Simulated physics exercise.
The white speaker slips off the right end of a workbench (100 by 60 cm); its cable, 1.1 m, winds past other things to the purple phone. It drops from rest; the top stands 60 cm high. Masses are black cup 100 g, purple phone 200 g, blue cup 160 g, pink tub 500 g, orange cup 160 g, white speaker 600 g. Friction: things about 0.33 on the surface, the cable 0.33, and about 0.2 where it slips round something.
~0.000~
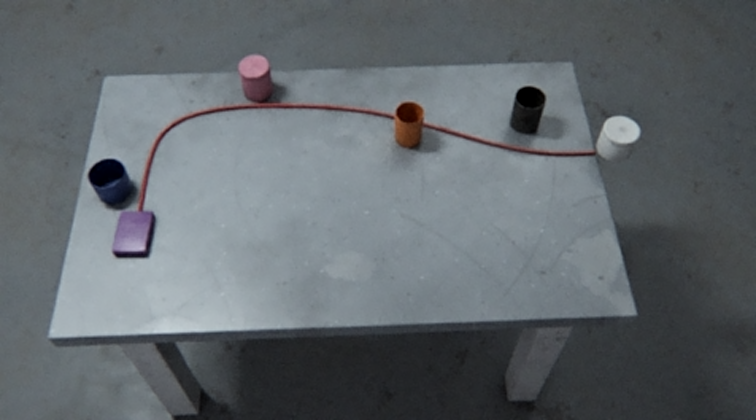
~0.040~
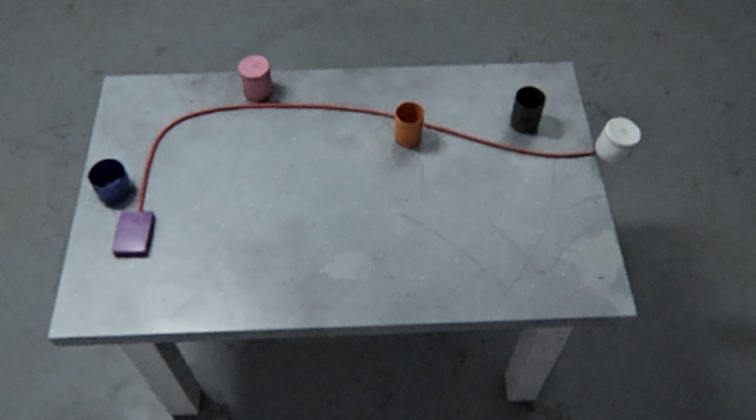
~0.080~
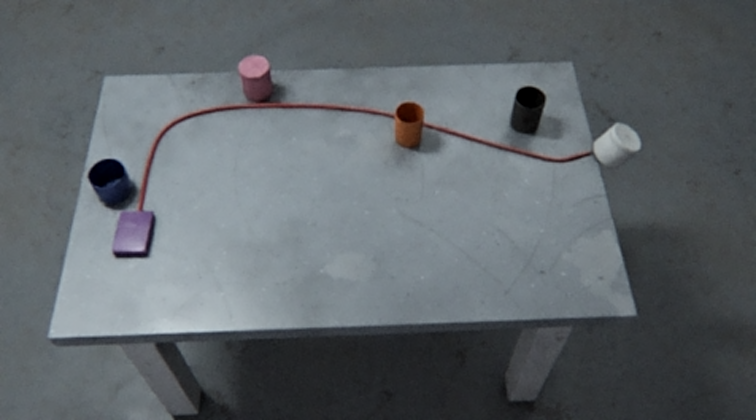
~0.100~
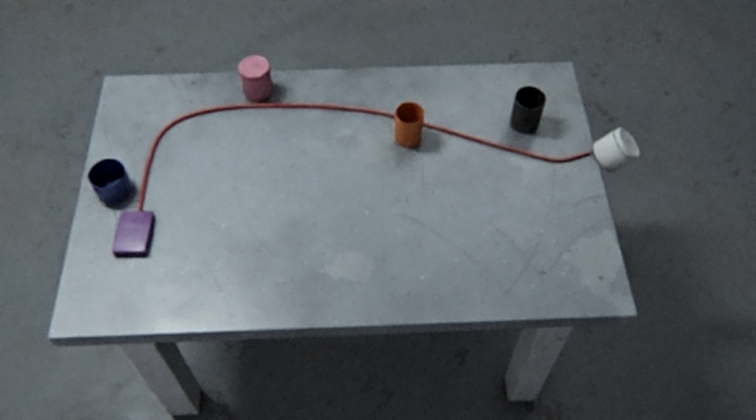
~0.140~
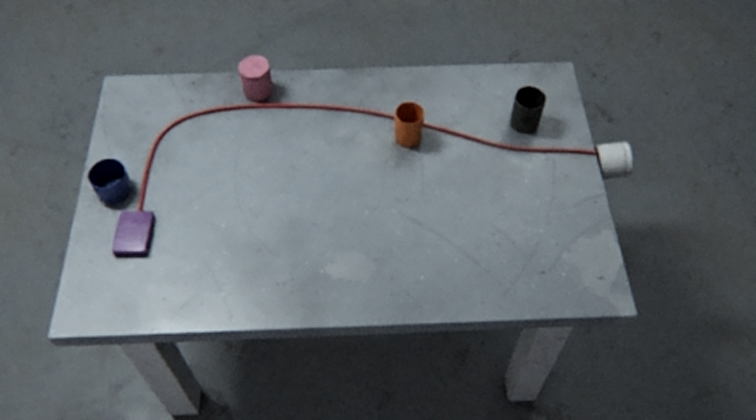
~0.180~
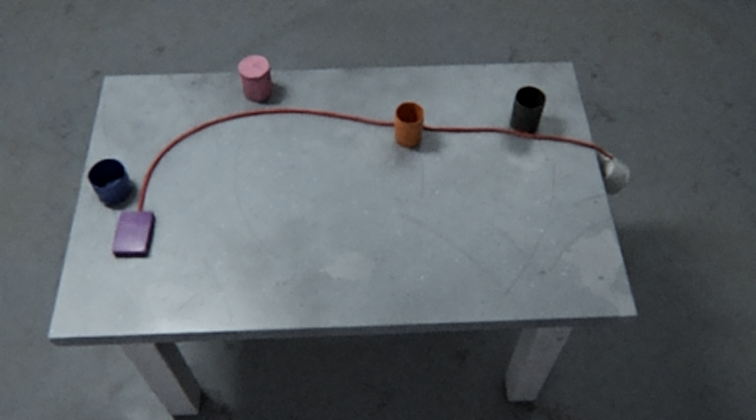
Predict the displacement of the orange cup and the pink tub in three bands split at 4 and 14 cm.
Result: Orange cup travels a long way, pink tub barely shifts.
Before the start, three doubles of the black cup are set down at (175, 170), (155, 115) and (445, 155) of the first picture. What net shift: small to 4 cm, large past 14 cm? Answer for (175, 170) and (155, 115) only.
In turn: Large, small.
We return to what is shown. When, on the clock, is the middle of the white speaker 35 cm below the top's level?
That is: 0.38 s.
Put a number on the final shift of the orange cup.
About: Orange cup 25 cm.
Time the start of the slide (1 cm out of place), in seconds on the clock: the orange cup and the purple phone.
About: Orange cup 0.30 s, purple phone 0.28 s.
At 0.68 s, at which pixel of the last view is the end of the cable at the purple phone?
Around (443, 133).
After 0.4 s, the cable's tail end at (279, 200); orange cup 13 cm off its start, purple phone 23 cm off its start, white speaker over the edge.
After 0.7 s, the cable's tail end at (443, 133); orange cup 24 cm off its start, purple phone 58 cm off its start, white speaker over the edge.
After 0.9 s, the cable's tail end at (505, 111); orange cup 24 cm off its start at (466, 210), purple phone 73 cm off its start at (500, 124), white speaker over the edge.
After 1.2 s, the cable's tail end at (506, 111); orange cup 24 cm off its start, purple phone 73 cm off its start, white speaker over the edge.
After 2.4 s, the cable's tail end at (506, 111); orange cup 24 cm off its start at (466, 210), pink tub 0 cm off its start at (254, 66), purple phone 73 cm off its start at (500, 124), white speaker over the edge.
